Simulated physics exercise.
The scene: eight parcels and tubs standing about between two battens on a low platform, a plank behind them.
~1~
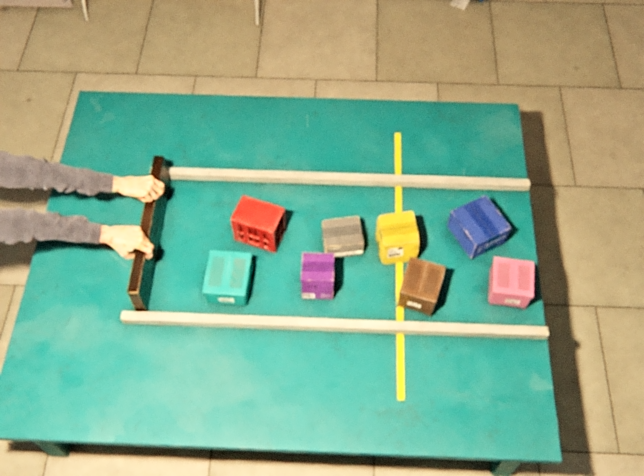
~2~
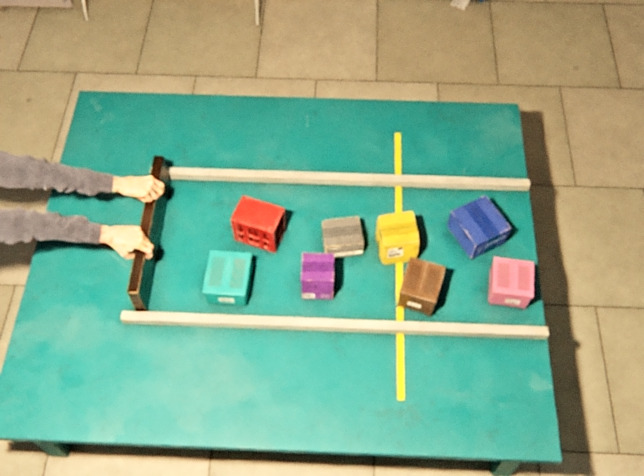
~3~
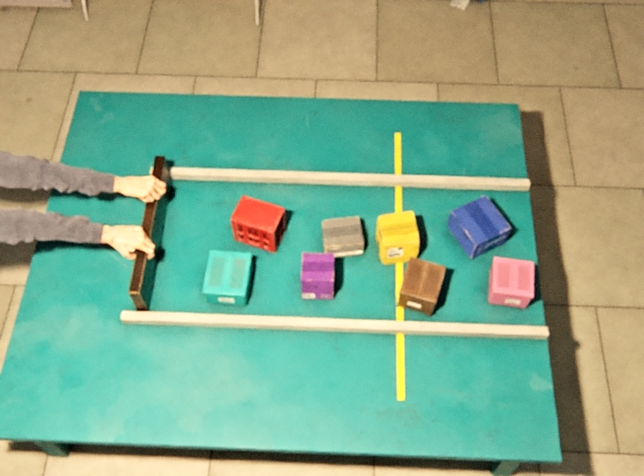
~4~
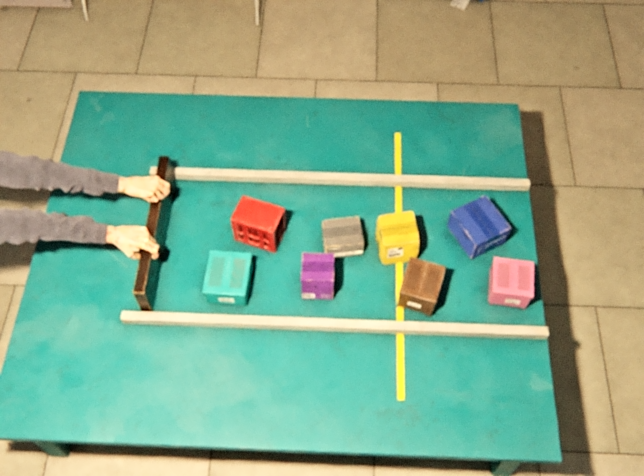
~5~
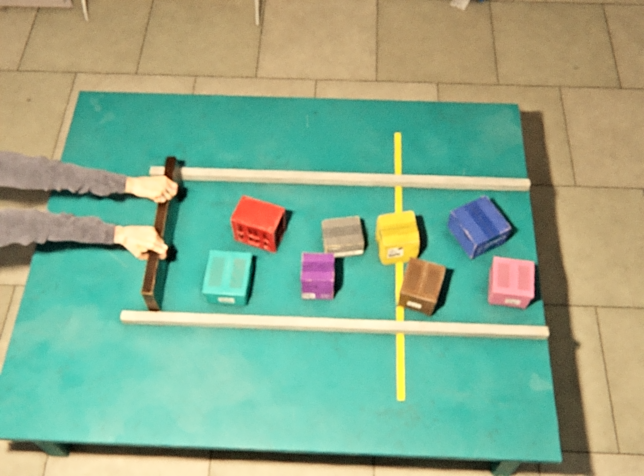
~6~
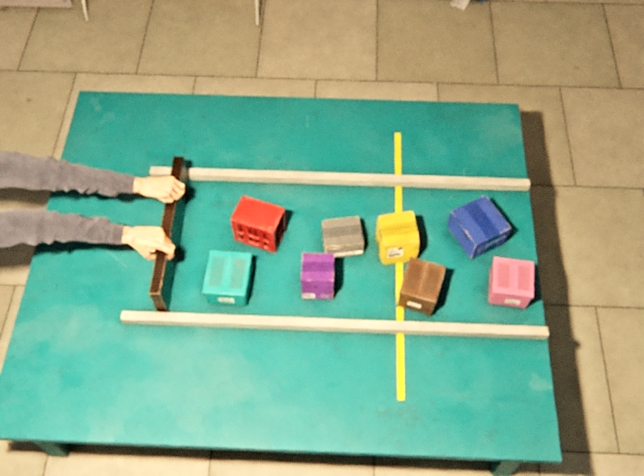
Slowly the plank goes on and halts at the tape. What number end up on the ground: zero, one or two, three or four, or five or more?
The number that fall off is zero.
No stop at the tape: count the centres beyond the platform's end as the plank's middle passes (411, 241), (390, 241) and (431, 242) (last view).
It would be 1, 0 and 1.
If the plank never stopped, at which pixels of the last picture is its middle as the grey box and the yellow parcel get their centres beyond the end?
Its middle is around (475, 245) and around (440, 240).
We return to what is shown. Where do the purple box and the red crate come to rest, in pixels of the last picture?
About (460, 283), and the other about (423, 224).
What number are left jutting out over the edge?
It comes to 2.
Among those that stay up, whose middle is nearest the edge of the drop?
That is the pink tote.
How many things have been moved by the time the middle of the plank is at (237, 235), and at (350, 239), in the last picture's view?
By then 2, and 7.
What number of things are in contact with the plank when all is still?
It touches 2.
A little later, none off yet; pink tote at rest near (511, 283); blue parcel at rest near (478, 227); brown tote at rest near (421, 287).
When it is over, the number that fall off is zero.
